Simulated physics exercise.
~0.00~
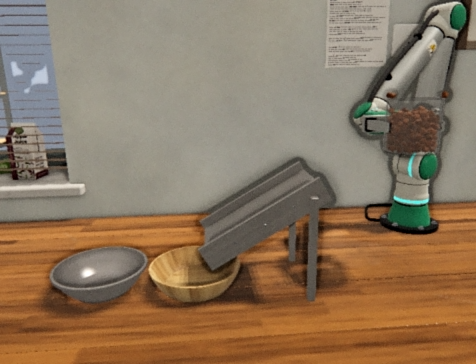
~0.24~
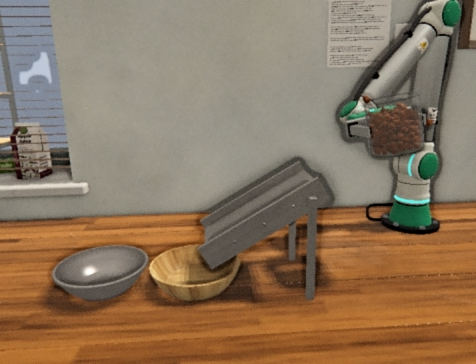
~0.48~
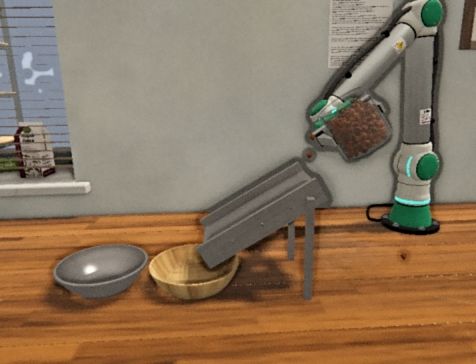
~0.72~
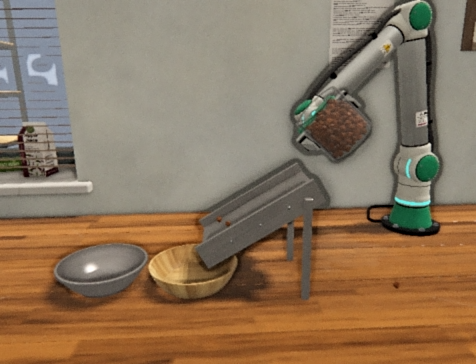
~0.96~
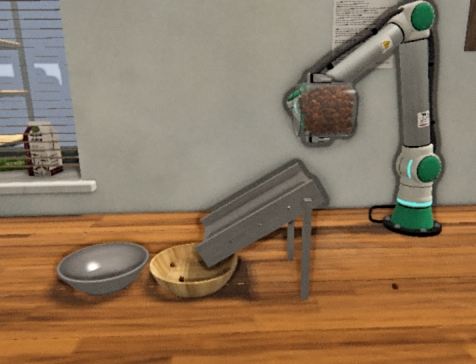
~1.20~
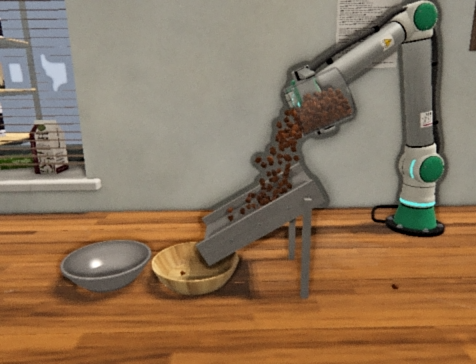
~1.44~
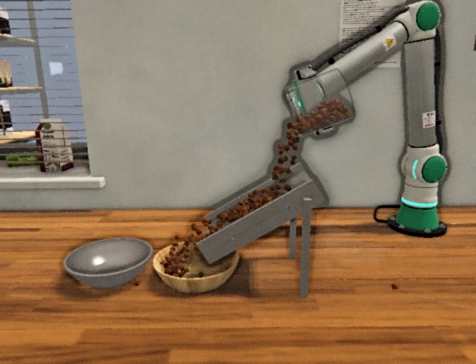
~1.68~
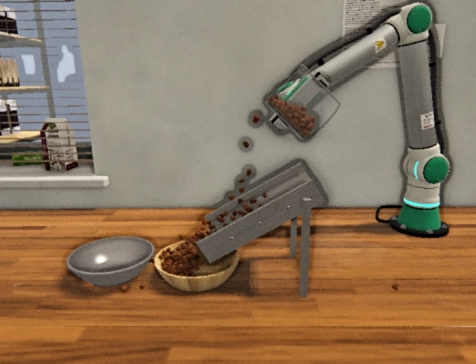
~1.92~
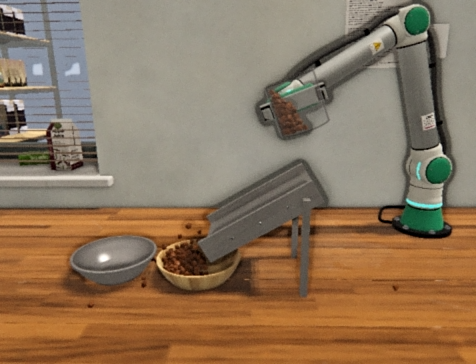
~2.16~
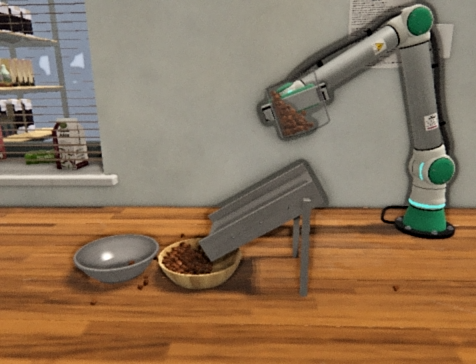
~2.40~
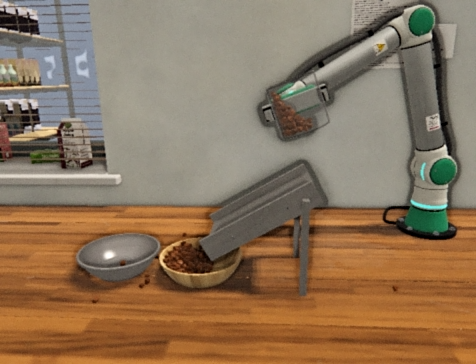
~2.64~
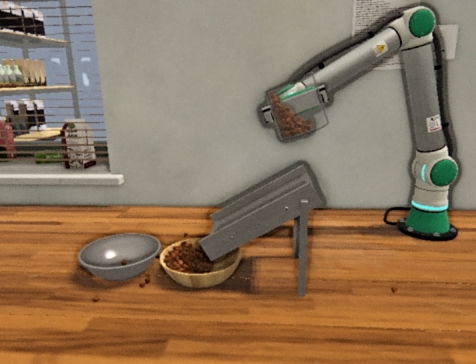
A clear tumbler packed with brown pellets, held by a white and green robot arm, moves left toward a sloping grey chute on a wooden table. It tips over above the chute's upper end, and a few pellets drop early. Then a thick stream pours out, slides down the chute and tumbles into the wooden bowl at its foot, beside a grey bowl. The arm swings the tumbler back toward upright while the last loose pellets fall. It ends holding still with some pellets left inside, the wooden bowl well filled and a few strays scattered on the table.
